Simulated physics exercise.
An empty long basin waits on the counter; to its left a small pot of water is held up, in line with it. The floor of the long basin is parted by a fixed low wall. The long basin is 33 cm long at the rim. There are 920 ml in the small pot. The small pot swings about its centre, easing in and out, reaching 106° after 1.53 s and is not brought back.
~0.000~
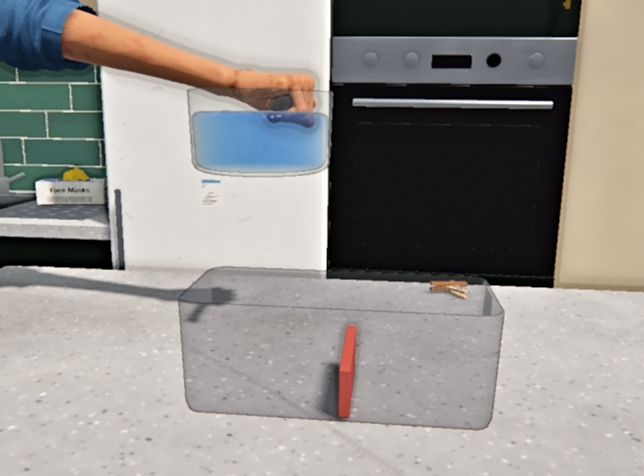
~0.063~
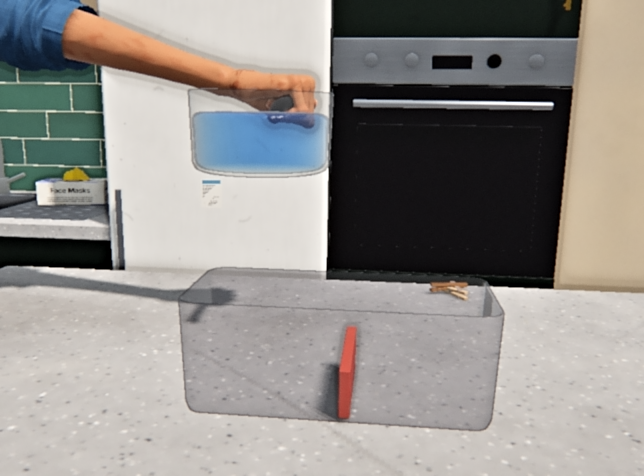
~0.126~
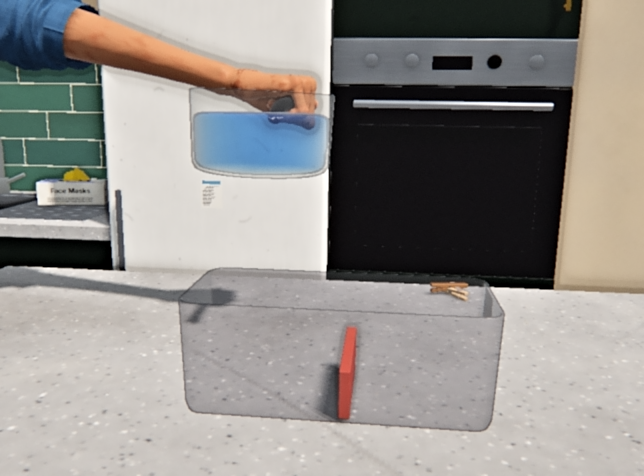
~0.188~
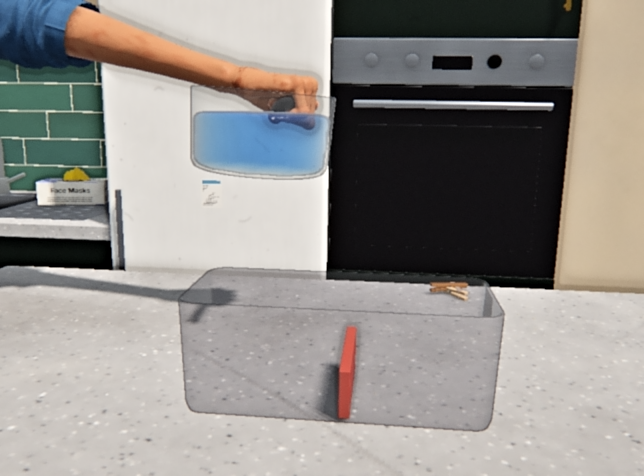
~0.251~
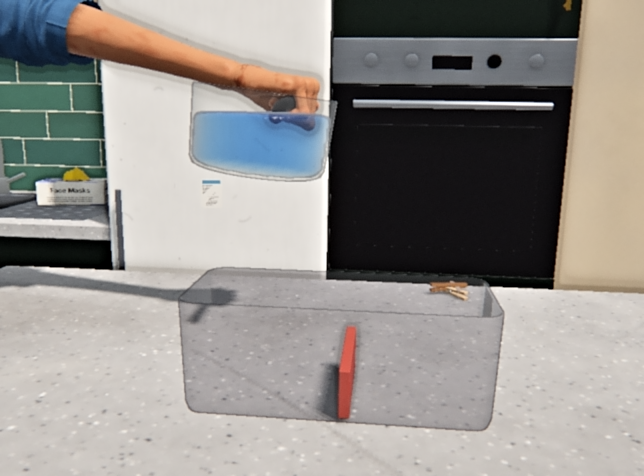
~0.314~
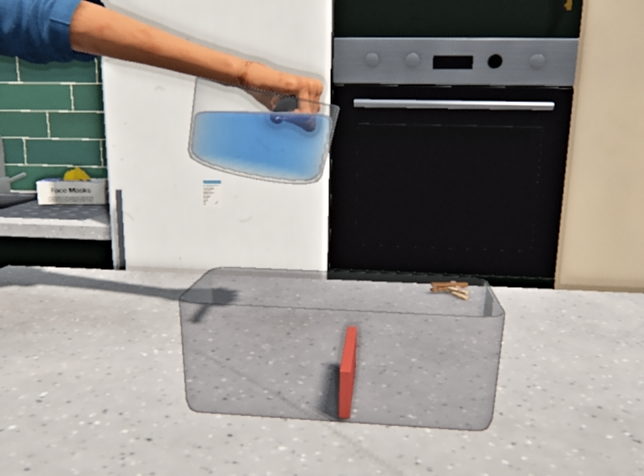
In a kitchen, a hand held a small clear container of blue water above and to the left of an empty long basin on the speckled counter, then slowly tilted it slightly to the right.
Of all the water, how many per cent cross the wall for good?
The far part has some 89 per cent.
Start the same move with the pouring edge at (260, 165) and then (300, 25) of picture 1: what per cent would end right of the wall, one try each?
First 0, then 80 per cent.
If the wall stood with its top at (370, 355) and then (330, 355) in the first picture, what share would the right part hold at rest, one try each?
First 75, then 95 per cent.
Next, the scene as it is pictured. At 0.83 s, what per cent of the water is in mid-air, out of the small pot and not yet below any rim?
About 26 per cent.
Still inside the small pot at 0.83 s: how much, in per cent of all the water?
Some 68 per cent.
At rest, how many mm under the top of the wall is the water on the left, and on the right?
Some 50 mm on the left and 12 mm on the right.
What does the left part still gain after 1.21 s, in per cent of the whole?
About 10 per cent.
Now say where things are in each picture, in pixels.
It leans 0°; its right rim is at (331, 94); the water meets the walls at (197, 113) and (328, 115); the long basin's rim runs from (195, 284) to (494, 297); the wall's top is at (349, 348), in the first picture.
It leans 0°; its right rim is at (332, 96); the water meets the walls at (197, 114) and (329, 116), in the second picture.
It leans 2°; its right rim is at (333, 98); the water meets the walls at (198, 114) and (330, 117), in the third picture.
It leans 4°; its right rim is at (334, 100); the water meets the walls at (199, 113) and (330, 117), in the fourth picture.
It leans 7°; its right rim is at (335, 104); the water meets the walls at (199, 114) and (331, 117), in the fifth picture.
It leans 11°; its right rim is at (337, 109); the water meets the walls at (200, 114) and (333, 117), in the sixth picture.
After 0.83 s the tilt is 60° and 67 per cent is still to pour, 0 is left of the wall and 7 right of it.
After 1.21 s the tilt is 95° and 14 per cent is still to pour, 1 is left of the wall and 71 right of it.
After 1.60 s the tilt is 106° and 0 per cent is still to pour, 9 is left of the wall and 89 right of it.
After 2.03 s the tilt is 106° and 0 per cent is still to pour, 11 is left of the wall and 89 right of it.
In the end 11 per cent lies left of the wall, 89 right of it and 0 outside.
